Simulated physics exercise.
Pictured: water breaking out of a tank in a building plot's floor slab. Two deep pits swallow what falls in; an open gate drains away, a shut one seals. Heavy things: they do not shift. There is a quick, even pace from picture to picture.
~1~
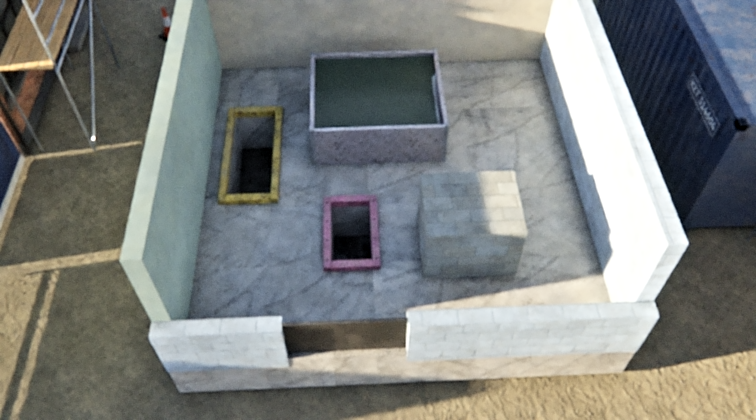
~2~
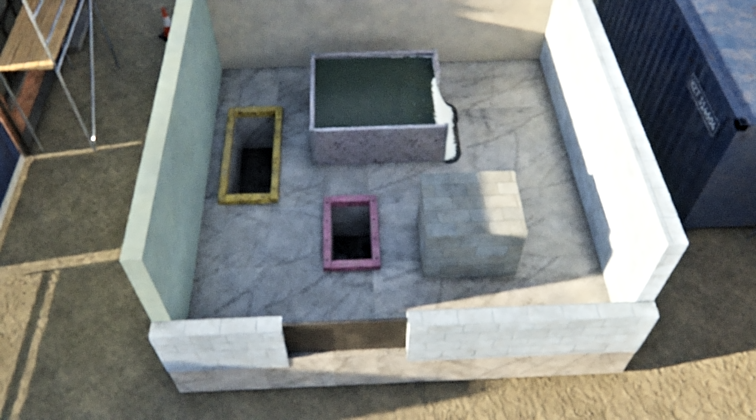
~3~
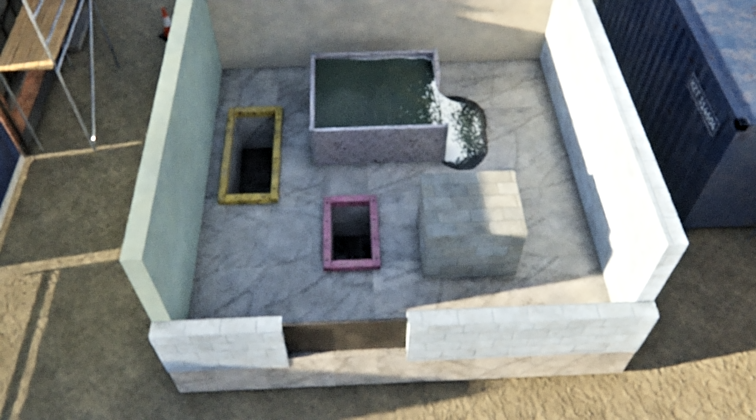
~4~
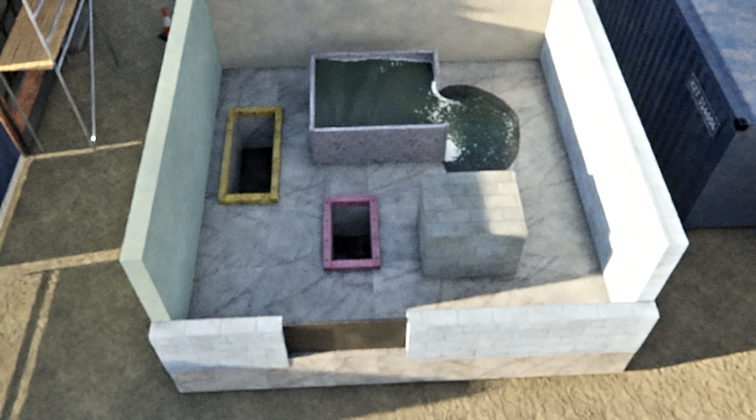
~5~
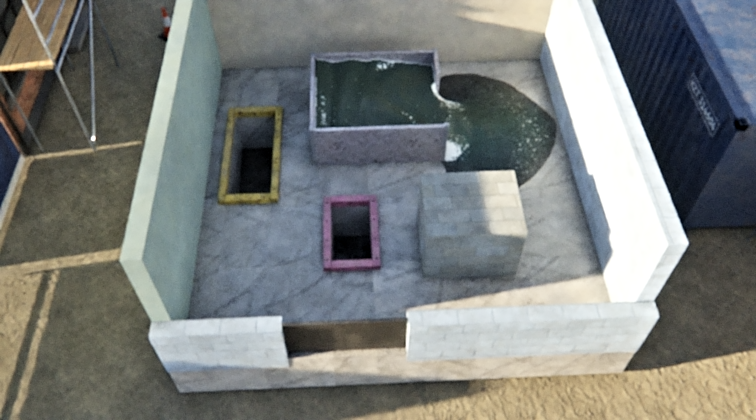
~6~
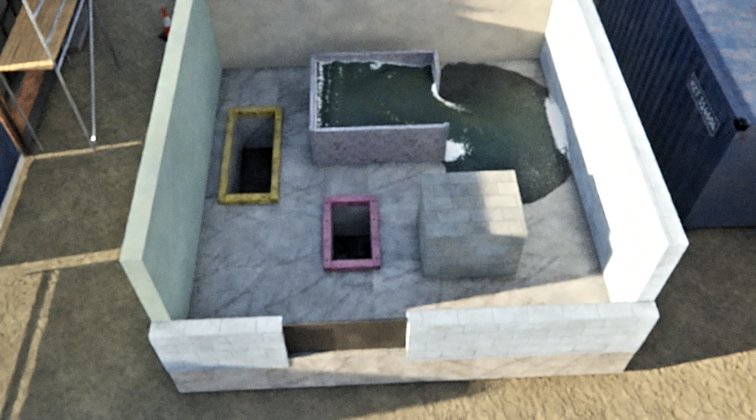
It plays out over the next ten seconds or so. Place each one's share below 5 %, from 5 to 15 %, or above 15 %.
Result: Gate: Short of a twentieth; pink pit: Short of a twentieth; yellow pit: Short of a twentieth.
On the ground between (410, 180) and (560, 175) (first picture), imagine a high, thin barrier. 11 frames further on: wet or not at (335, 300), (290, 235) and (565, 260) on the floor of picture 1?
Untouched, untouched, swamped.
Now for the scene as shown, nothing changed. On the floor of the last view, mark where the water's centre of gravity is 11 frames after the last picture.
Roughly (454, 137).
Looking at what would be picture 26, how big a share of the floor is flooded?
Roughly 55 percent, I'd say.
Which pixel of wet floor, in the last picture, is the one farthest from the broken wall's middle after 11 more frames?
Somewhere close to (607, 328).
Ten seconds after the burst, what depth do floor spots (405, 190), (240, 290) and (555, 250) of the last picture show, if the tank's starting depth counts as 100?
The depths come to near 12, 16 and 14 per cent respectively.
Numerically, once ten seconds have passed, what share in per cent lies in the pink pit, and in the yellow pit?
2 and 2 per cent respectively.
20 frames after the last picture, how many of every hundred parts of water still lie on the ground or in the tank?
Estimate: 100 %.
A moment on, water covers 25 % of the floor; the gate 0 %, the pink pit 0 %, the yellow pit 0 %.
Next, water covers 35 % of the floor; the gate 0 %, the pink pit 0 %, the yellow pit 0 %.
Then, water covers 55 % of the floor; the gate 0 %, the pink pit 0 %, the yellow pit 0 %.
Later, water covers 80 % of the floor; the gate 0 %, the pink pit 0 %, the yellow pit 0 %.
In the end, water covers 95 % of the floor; the gate 0 %, the pink pit 1 %, the yellow pit 2 %.
